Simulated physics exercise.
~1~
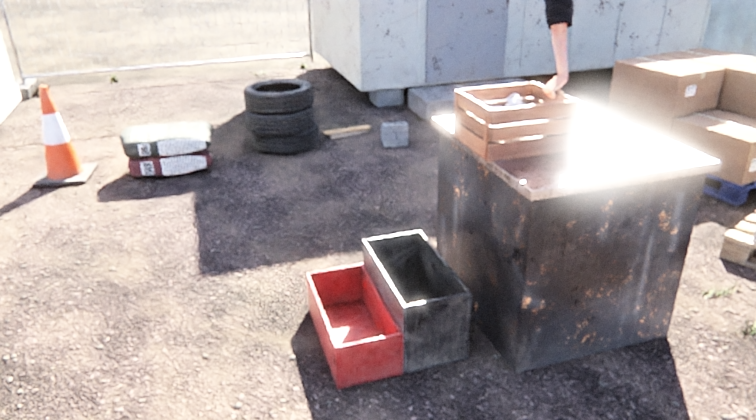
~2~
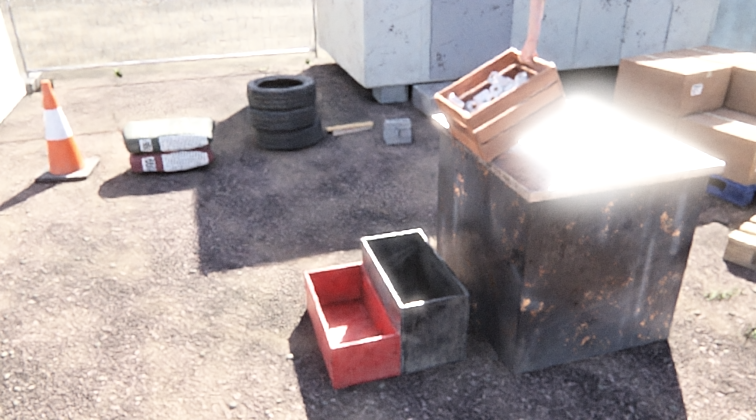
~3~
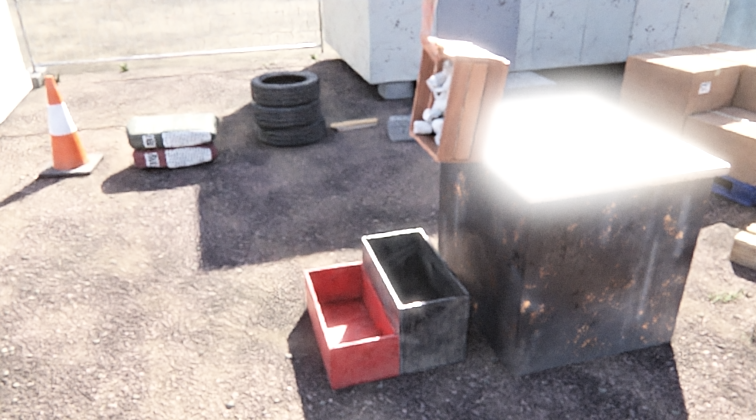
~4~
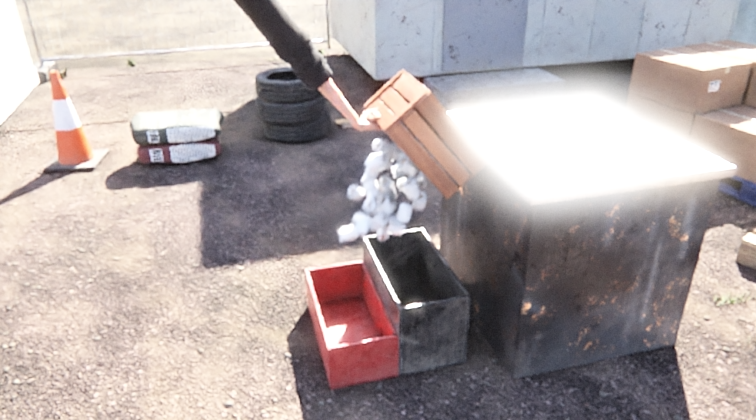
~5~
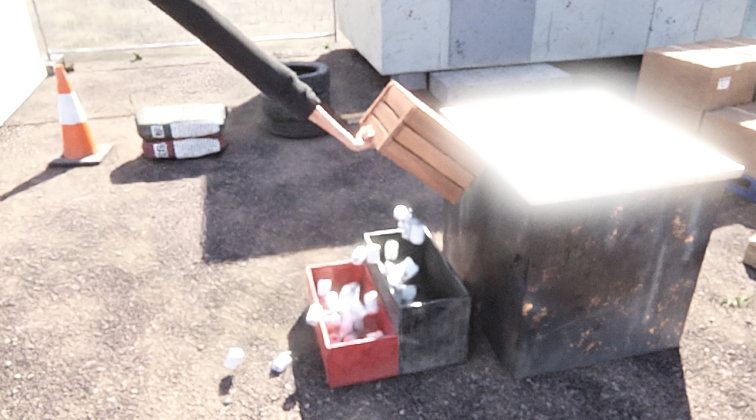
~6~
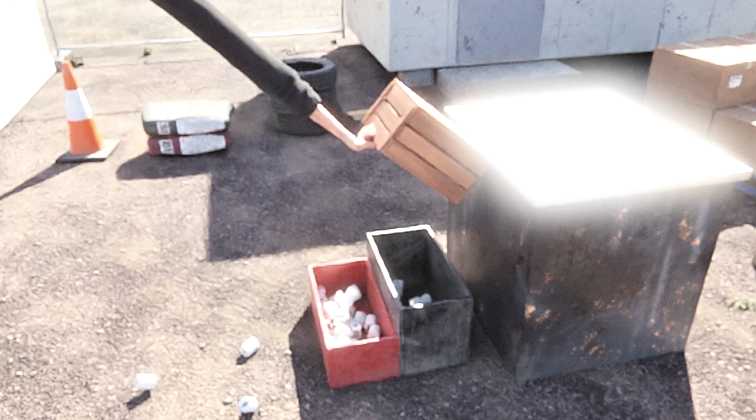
Sunlit gravel yard, with an arm tipping a wooden crate of white rolls into red and black boxes, a few scattering on the ground.
